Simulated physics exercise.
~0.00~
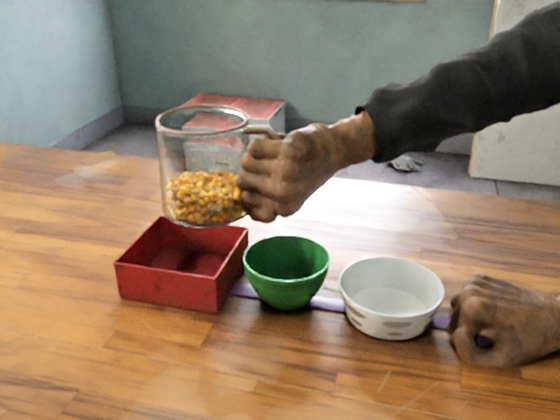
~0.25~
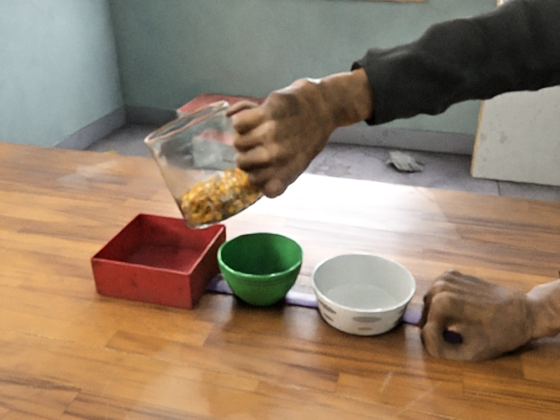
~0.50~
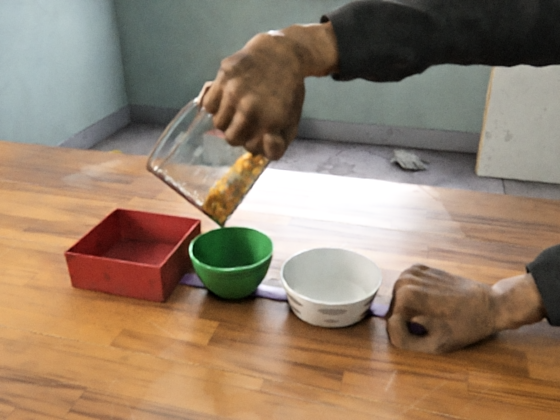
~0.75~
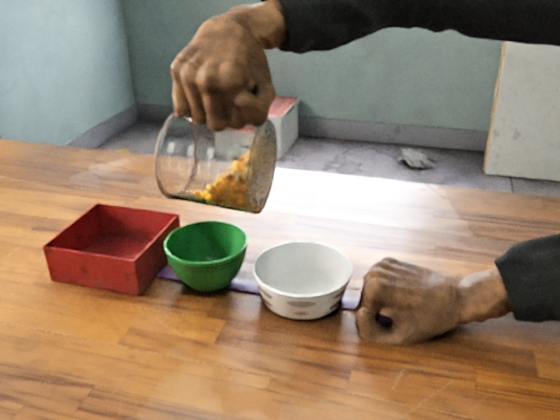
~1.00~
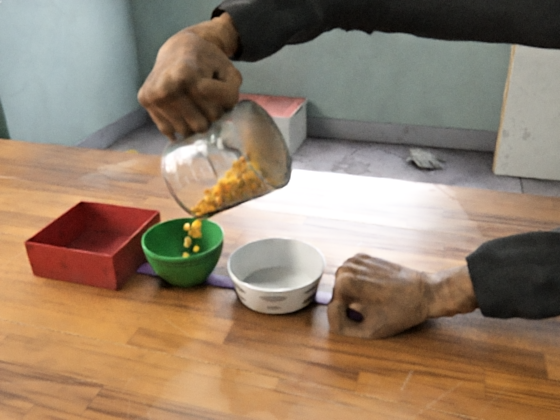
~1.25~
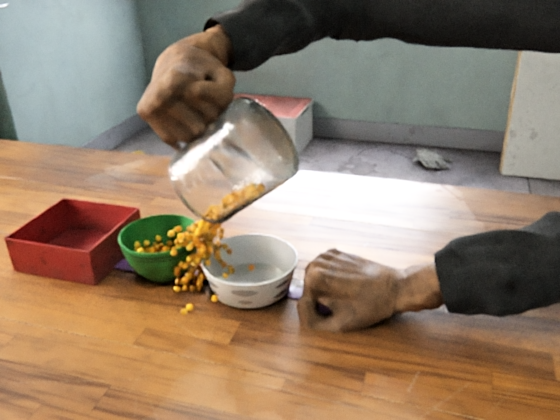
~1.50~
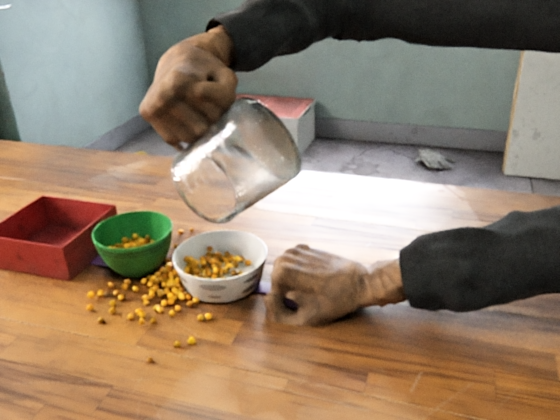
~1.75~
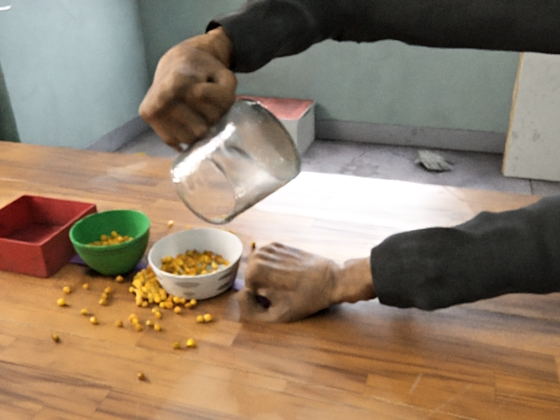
A tilting jug spills maize kernels into the green bowl, white dish and onto the table.
